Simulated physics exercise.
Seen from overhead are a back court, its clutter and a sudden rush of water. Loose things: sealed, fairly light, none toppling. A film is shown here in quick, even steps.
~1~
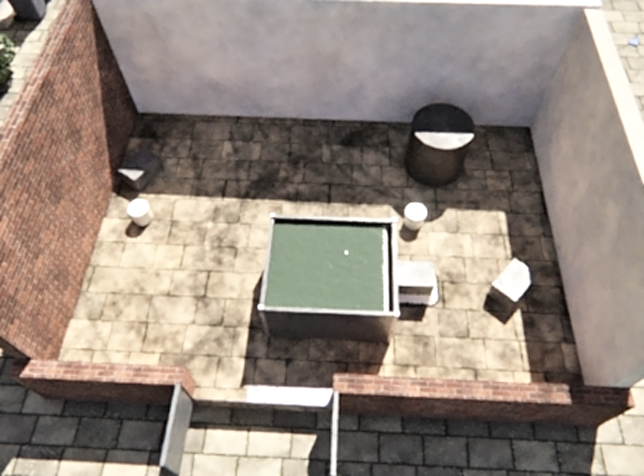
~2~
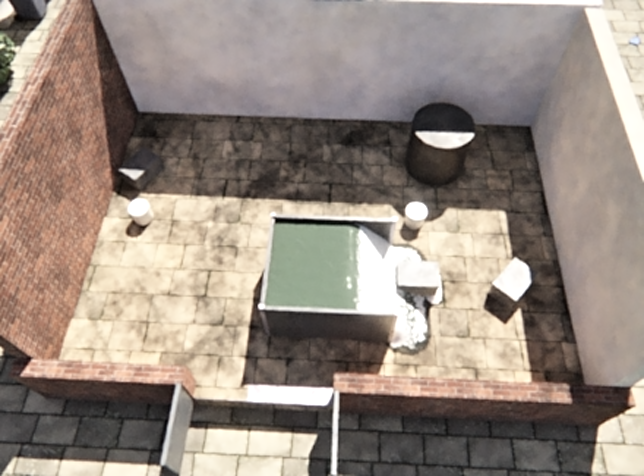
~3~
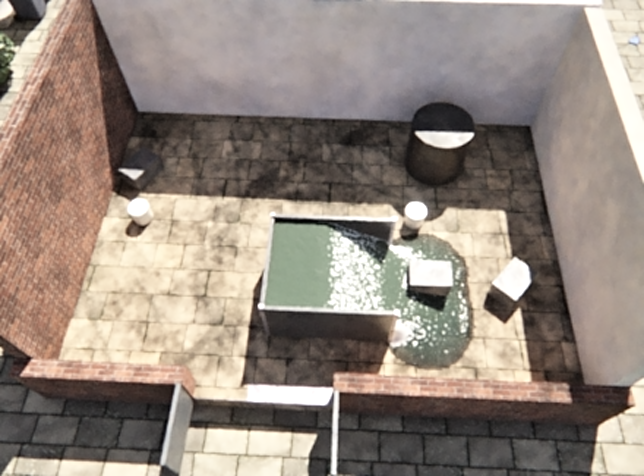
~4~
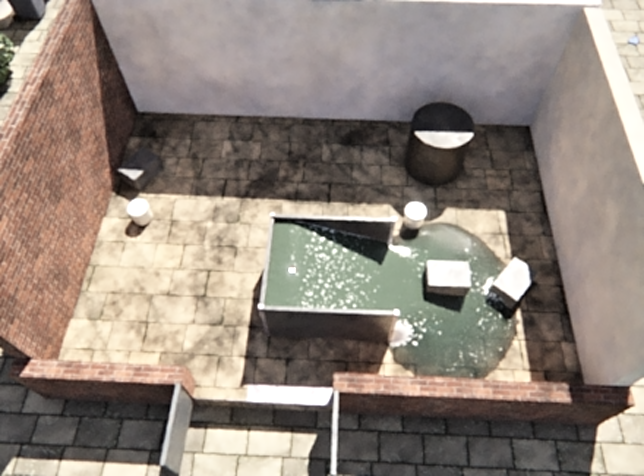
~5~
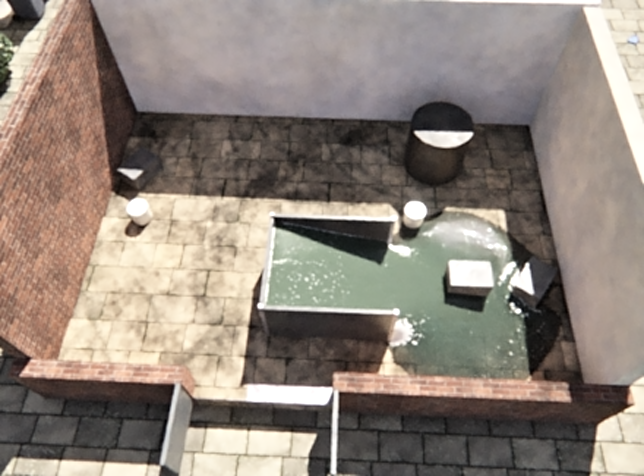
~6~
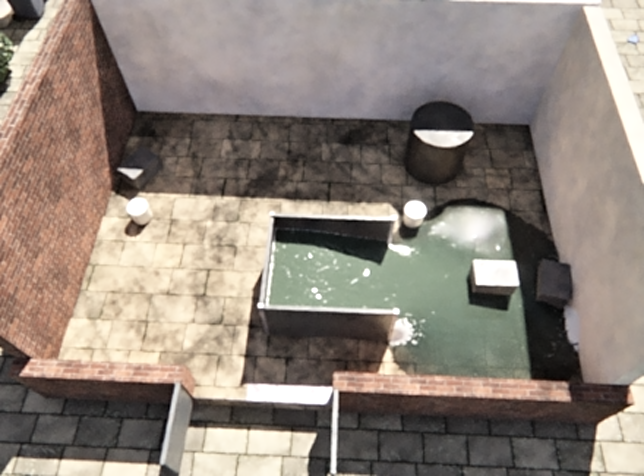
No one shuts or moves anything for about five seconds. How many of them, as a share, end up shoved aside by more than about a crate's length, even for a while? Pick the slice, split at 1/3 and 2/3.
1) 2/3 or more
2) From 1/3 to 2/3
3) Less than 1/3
Answer: 2.
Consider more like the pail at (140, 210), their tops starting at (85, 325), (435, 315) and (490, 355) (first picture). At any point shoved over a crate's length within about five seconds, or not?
Copy one: Barely shifts; copy two: Slides well clear; copy three: Slides well clear.
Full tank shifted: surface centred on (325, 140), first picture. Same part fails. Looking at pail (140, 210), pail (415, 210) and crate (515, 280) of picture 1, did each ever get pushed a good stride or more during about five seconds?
Lab note - in sequence: Less than that; displaced that much; displaced that much.
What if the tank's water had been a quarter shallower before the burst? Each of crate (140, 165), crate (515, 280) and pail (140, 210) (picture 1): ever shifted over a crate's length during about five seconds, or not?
In the order you named them: Stayed within the threshold, went past the threshold, stayed within the threshold.
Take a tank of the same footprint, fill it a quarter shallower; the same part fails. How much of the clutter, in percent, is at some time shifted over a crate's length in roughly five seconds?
Share: Close to 40 %.
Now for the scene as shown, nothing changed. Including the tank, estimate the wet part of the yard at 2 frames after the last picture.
It comes to some 30 in a hundred.
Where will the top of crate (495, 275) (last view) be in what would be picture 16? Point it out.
Roughly at (524, 262).
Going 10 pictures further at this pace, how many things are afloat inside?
It works out to 2.
A moment on, 2 of 5 are well off their spots; 2 afloat.
Next, 2 of 5 are well off their spots; 2 afloat.
Later, 2 of 5 are well off their spots; 2 afloat.
In the end, 2 of 5 are well off their spots, and 2 have been at some point; 2 afloat.
